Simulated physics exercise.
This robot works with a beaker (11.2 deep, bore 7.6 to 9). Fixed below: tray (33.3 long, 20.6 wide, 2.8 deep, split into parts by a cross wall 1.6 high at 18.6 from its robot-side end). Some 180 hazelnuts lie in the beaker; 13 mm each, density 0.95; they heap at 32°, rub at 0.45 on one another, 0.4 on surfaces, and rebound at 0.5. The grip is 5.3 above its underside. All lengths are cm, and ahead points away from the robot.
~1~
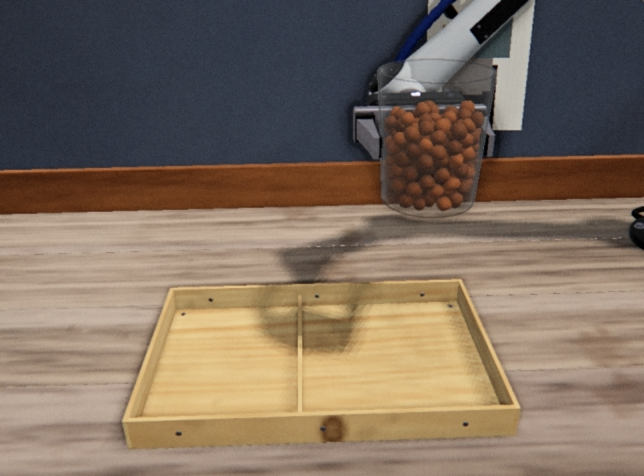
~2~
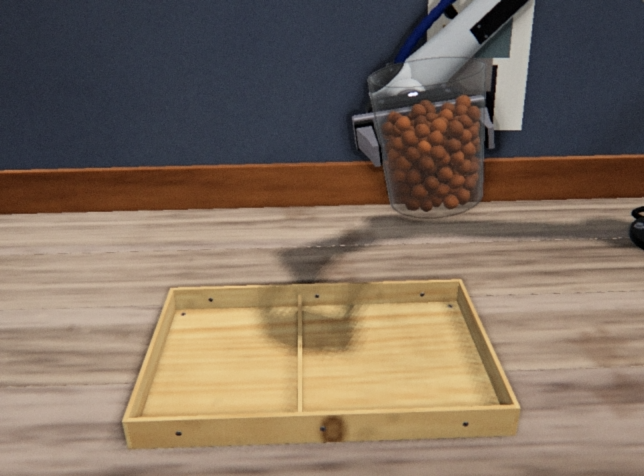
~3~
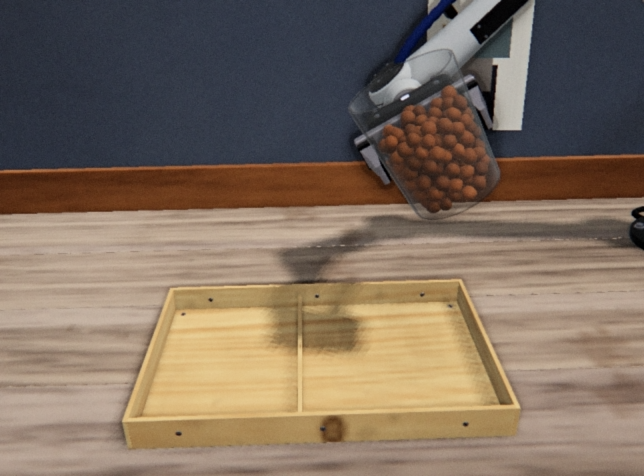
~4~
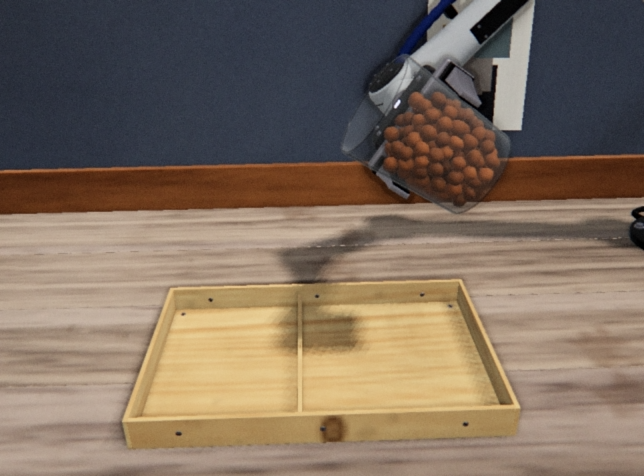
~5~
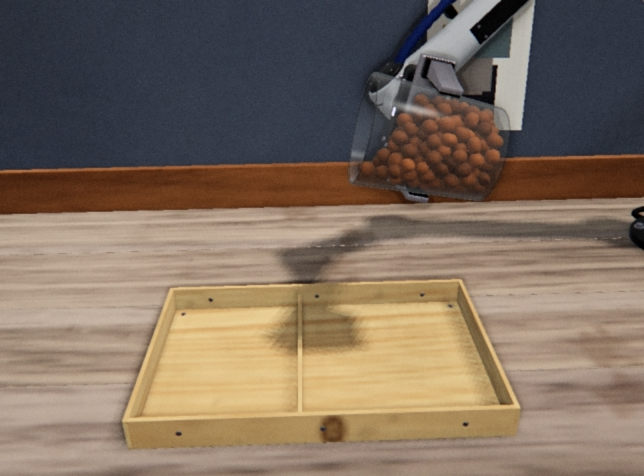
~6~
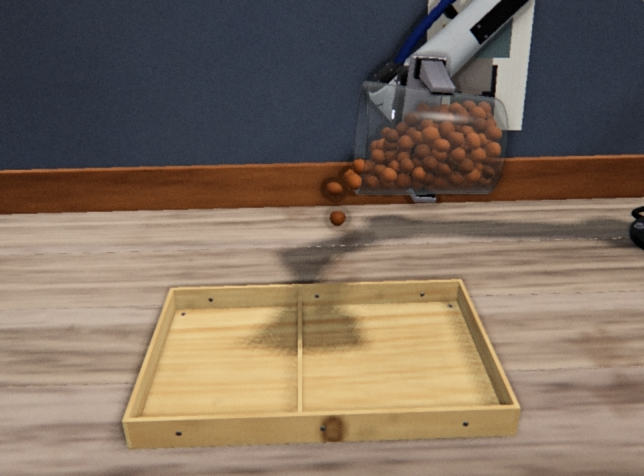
Above a wooden tray with a divider on a wood-grain surface, a robot arm holds a clear container of brown balls and tilts it steadily leftward until it lies nearly sideways, and a few balls leave its mouth.
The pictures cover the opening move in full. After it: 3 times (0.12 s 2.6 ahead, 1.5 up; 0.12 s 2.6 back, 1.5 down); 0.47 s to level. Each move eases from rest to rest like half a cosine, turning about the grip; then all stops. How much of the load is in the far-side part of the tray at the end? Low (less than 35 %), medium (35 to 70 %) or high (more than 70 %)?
Answer: Medium; 35 to 70 % of the hazelnuts finish in the far-side part of the tray.
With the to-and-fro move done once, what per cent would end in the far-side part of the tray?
It would be near 30 per cent.
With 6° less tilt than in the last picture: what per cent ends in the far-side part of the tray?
About 40 per cent.
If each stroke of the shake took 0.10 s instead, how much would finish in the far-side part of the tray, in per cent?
In that case some 60 per cent.
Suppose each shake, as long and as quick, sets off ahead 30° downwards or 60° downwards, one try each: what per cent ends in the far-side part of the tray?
About 35 and 15 per cent.
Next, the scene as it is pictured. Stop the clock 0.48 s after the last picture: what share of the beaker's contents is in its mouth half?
Some 70 per cent.
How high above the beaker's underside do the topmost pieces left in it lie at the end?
About 5.0 cm.
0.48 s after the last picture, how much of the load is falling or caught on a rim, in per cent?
Some 15 per cent.
Then, 0.48 s on, tilted 85° forward, highest piece 23 above the table; 96 in the beaker, 48 in the far-side part, 10 in the robot-side part, 1 on the table or floor, 27 in flight or on a rim.
Then, 0.95 s on, tilted 43° forward, highest piece 25 above the table; 85 in the far-side part, 54 in the beaker, 41 in the robot-side part, 1 on the table or floor, 1 in flight or on a rim.
Then, 1.39 s on, level, highest piece 24 above the table; 86 in the far-side part, 54 in the beaker, 41 in the robot-side part, 1 on the table or floor.
Then, 2.44 s on, level, highest piece 23 above the table; 86 in the far-side part, 54 in the beaker, 41 in the robot-side part, 1 on the table or floor.
In the end, 86 in the far-side part, 54 in the beaker, 41 in the robot-side part, 1 on the table or floor. That is 47 % in the far-side part of the tray.
